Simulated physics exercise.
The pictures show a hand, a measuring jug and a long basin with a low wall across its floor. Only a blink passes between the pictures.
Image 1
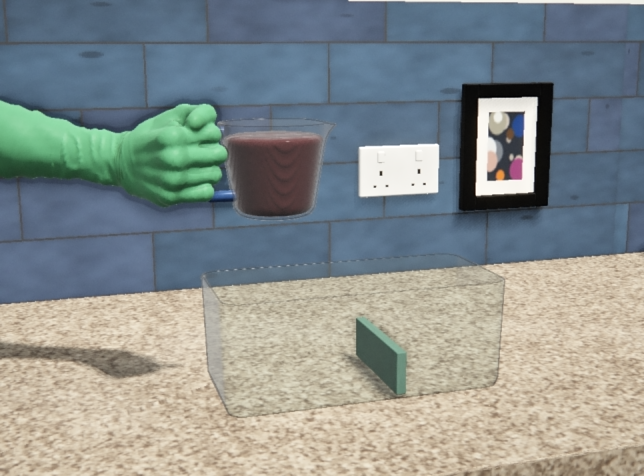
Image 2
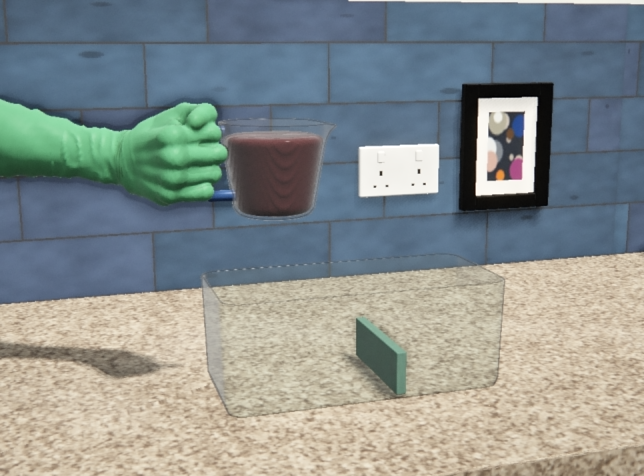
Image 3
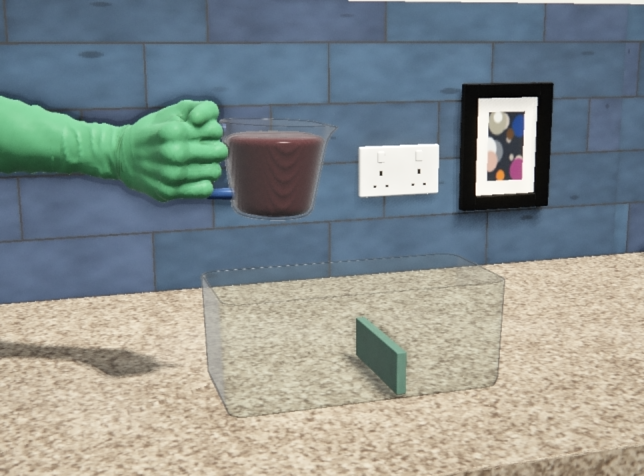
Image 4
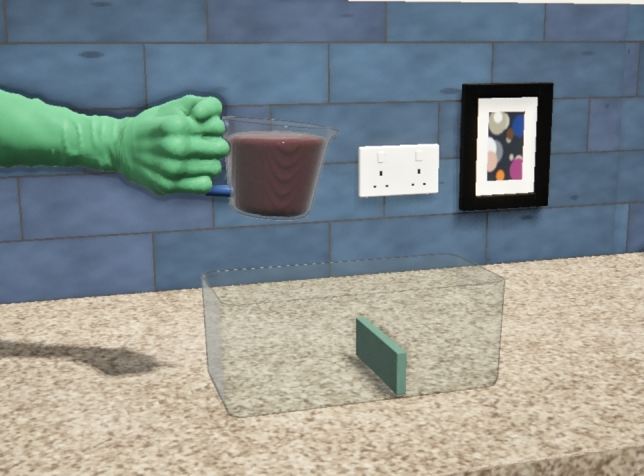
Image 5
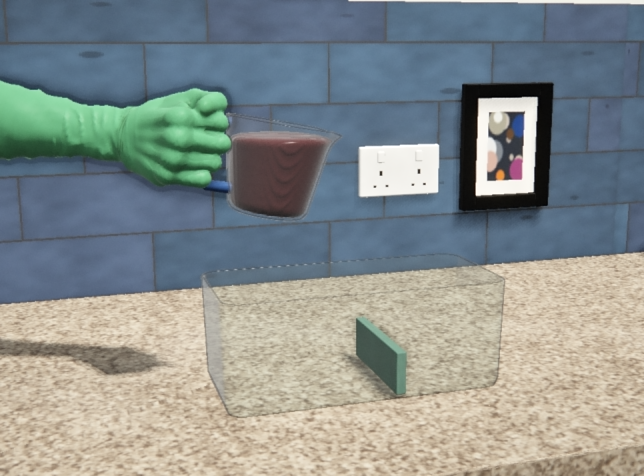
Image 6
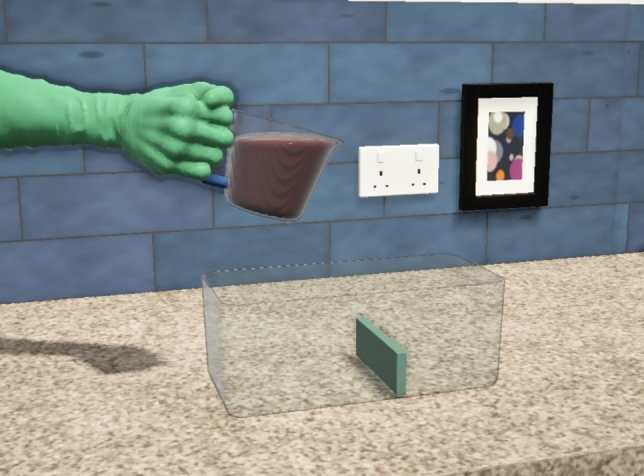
At the start, a green-gloved hand holds a clear measuring jug of dark red wine upright above a long, empty transparent basin with a low green wall across its floor. The hand then tilts the jug slightly to the right, slowly at first and then further, while the wine stays inside.
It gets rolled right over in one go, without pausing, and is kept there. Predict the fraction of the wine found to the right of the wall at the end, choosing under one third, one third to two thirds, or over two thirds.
The share right of the wall will be moderate, one third to two thirds.
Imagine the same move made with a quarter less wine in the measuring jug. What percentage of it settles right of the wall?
Roughly 40 %.
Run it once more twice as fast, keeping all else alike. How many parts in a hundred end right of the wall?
Near 30 parts in a hundred.
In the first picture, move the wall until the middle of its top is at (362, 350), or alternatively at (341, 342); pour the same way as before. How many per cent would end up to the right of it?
In turn 75 and 90 in a hundred.
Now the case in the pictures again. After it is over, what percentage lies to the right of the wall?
It comes to 55 per cent or so.
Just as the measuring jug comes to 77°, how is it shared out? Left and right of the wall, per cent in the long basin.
0 per cent left, 20 per cent right.
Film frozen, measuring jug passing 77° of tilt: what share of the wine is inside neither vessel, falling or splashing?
Roughly 25 percent.
A moment on, the measuring jug is tipped on its side and 55 per cent is still to pour, 1 is left of the wall and 19 right of it.
Next, the measuring jug is tipped right over and 4 per cent is still to pour, 34 is left of the wall and 56 right of it.
Then the measuring jug is tipped right over and 0 per cent is still to pour, 43 is left of the wall and 56 right of it.
Later the measuring jug is tipped right over and 0 per cent is still to pour, 43 is left of the wall and 56 right of it.
Finally, 43 per cent lies left of the wall, 56 right of it and 1 outside.
